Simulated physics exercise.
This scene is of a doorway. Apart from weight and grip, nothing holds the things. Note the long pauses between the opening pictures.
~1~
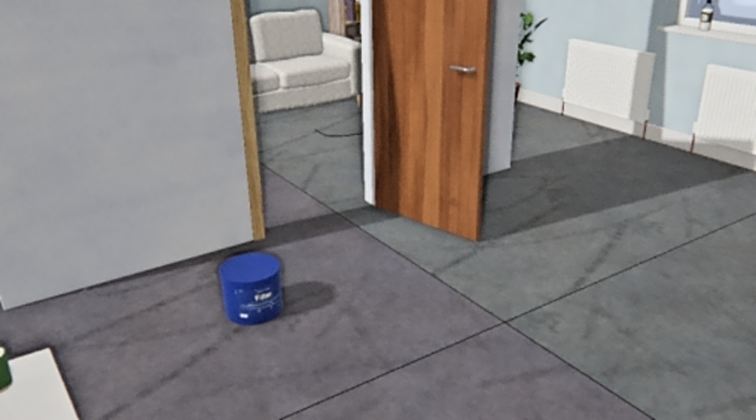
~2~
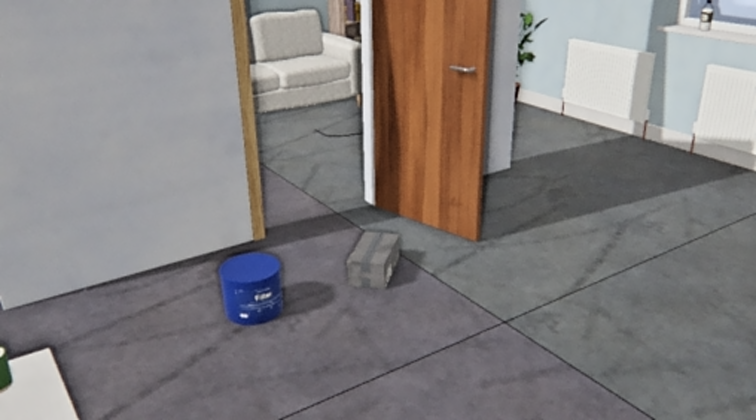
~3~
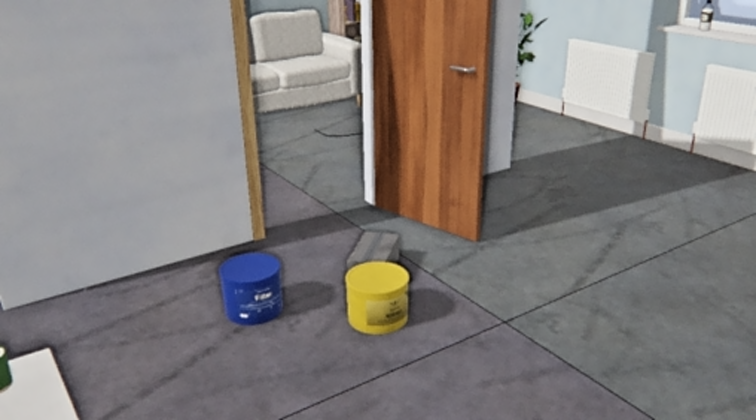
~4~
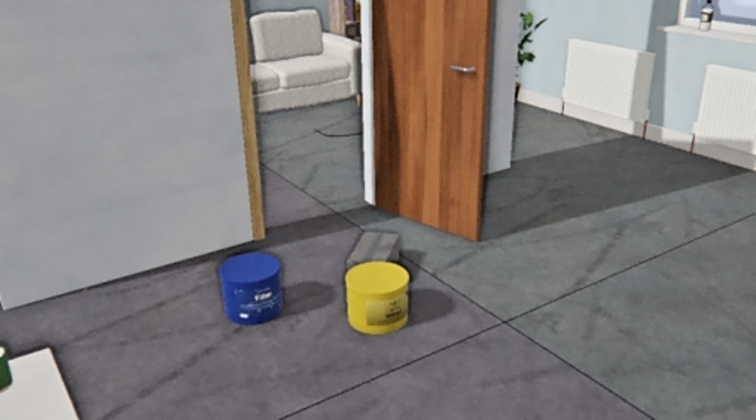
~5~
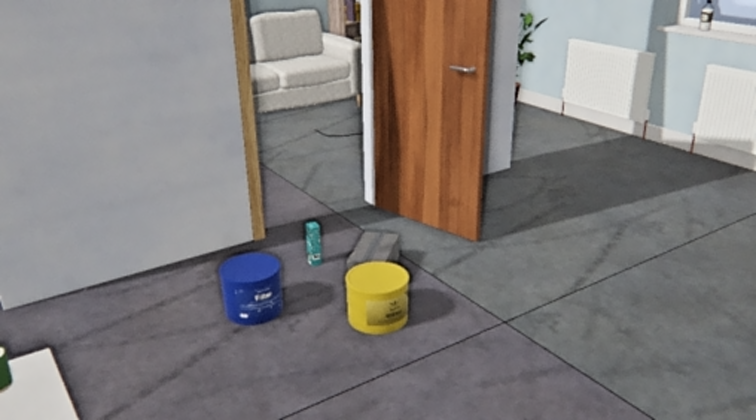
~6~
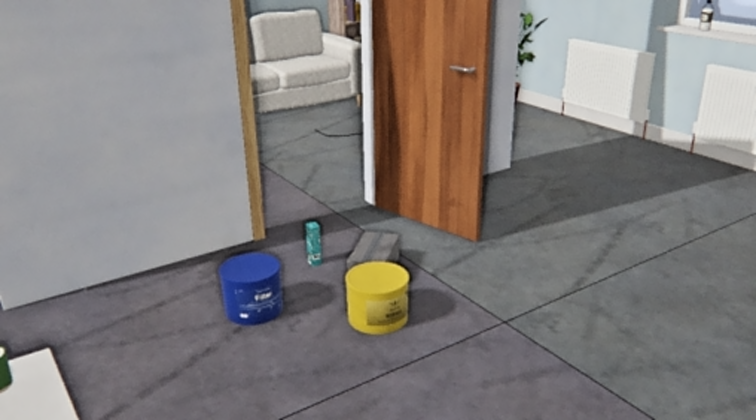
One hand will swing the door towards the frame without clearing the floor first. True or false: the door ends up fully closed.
True.
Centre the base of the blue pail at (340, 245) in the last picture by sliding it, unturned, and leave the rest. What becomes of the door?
It is held back then.
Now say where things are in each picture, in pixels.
In the first picture, door wide open and still; blue pail (252, 289).
In the second picture, door wide open and still; grey parcel (374, 260); blue pail (252, 289).
In the third picture, door wide open and still; yellow pail (378, 297); grey parcel (374, 260).
In the fourth picture, door wide open and still; blue pail (252, 289); yellow pail (378, 297).
In the fifth picture, door wide open and still; grey parcel (374, 260); blue pail (252, 289).
In the sixth picture, door wide open and still; turquoise carton (314, 244); yellow pail (378, 297).
Then, 1.10 s past the last view, open by 60°; grey parcel displaced a little.
Then, 1.50 s past the last view, open by 36°; grey parcel displaced about its own width.
Finally, open by 0°; moved from the start, grey parcel; the other 3 still in place. Final places as the last picture's camera would see them, turquoise carton near (309, 244).
